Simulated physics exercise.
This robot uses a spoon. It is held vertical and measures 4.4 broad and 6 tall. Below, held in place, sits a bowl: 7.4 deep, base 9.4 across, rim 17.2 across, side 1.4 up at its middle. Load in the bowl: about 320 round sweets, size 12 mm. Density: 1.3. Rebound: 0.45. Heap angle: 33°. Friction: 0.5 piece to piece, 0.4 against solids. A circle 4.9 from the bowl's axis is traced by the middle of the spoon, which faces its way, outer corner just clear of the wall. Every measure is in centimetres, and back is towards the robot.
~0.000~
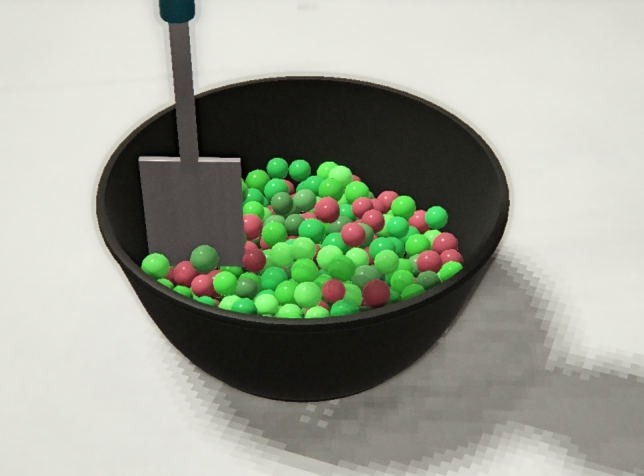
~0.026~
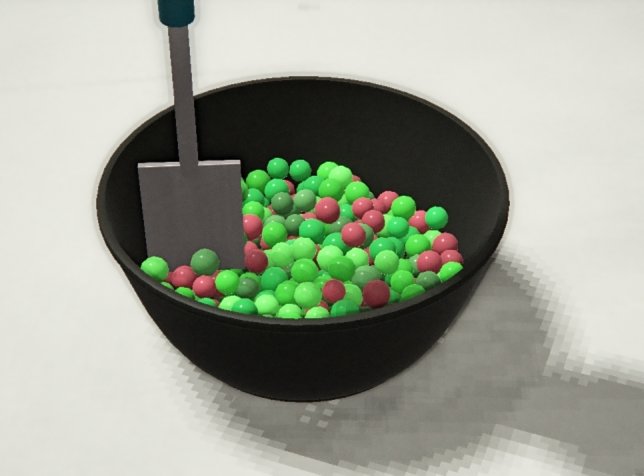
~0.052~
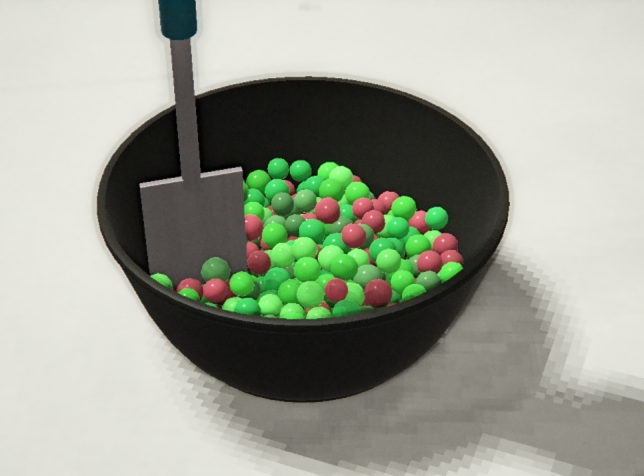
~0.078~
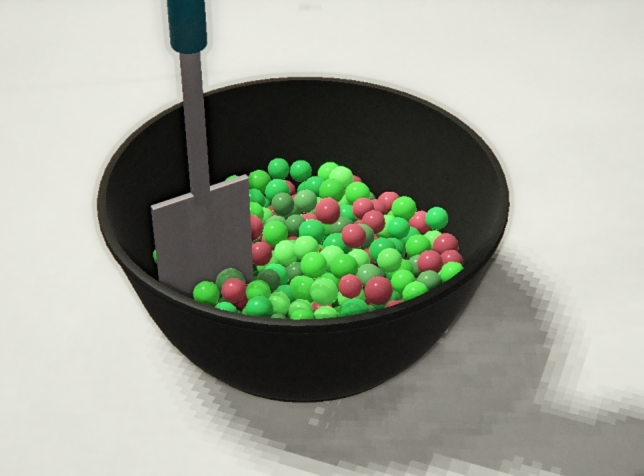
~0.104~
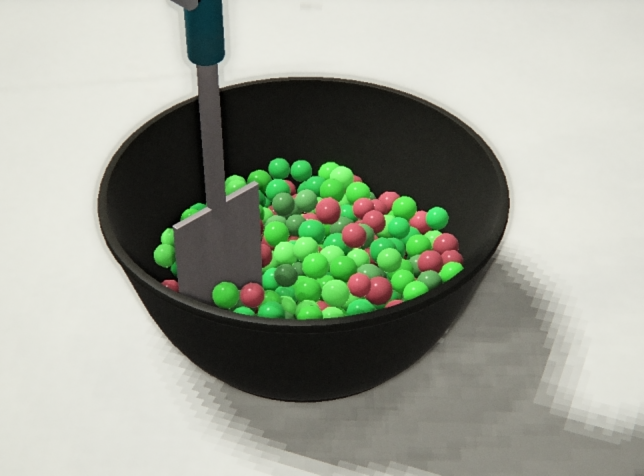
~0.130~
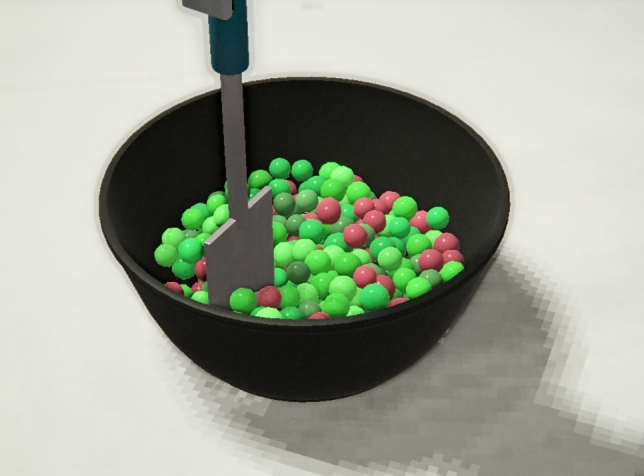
In a black bowl, an upright grey spatula turns and sweeps rightward through green and red balls.
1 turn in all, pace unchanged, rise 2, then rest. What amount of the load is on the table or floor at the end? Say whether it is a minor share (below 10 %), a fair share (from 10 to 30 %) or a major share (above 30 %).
A minor share.
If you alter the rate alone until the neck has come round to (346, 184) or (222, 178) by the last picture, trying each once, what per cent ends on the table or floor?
Roughly 15 and 5 percent, in that order.
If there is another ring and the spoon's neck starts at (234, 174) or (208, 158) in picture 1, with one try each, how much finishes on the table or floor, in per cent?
Roughly 0 % and 5 %.
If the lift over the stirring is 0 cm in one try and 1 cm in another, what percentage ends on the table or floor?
I'd reckon around 10 and 5 per cent.
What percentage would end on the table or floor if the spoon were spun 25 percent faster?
I'd say close to 5 %.
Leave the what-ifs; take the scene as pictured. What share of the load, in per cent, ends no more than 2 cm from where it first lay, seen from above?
I'd put it at about 70 in a hundred.
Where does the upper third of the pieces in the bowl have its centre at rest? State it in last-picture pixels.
Around (261, 250).
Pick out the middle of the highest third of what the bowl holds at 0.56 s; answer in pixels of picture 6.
Estimated centre: (252, 203).
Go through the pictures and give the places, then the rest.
Spoon neck at (187, 130), 0° round; upper third of the load around (312, 259), from x 155 to 455, top at y 170; 323 in the bowl, in the first picture.
Spoon neck at (187, 134), 5° round; upper third of the load around (312, 259), from x 155 to 455, top at y 170, in the second picture.
Spoon neck at (189, 148), 17° round; upper third of the load around (310, 261), from x 160 to 455, top at y 170, in the third picture.
Spoon neck at (198, 162), 31° round; upper third of the load around (312, 262), from x 165 to 455, top at y 170, in the fourth picture.
Spoon neck at (214, 175), 45° round; upper third of the load around (313, 261), from x 165 to 455, top at y 170, in the fifth picture.
Spoon neck at (237, 184), 59° round; upper third of the load around (320, 266), from x 165 to 455, top at y 170; 323 in the bowl, in the sixth picture.
By 0.34 s, 175° round, highest piece 8 above the table; 321 in the bowl, 2 in flight or on the tool.
By 0.56 s, 291° round, highest piece 9 above the table; 314 in the bowl, 8 on the table or floor, 1 in flight or on the tool.
By 0.87 s, 0° round, highest piece 6 above the table; 311 in the bowl, 12 on the table or floor.
By 1.57 s, 0° round, highest piece 6 above the table; 311 in the bowl, 12 on the table or floor.
Final count, 311 in the bowl, 12 on the table or floor. That is 4 % on the table or floor.
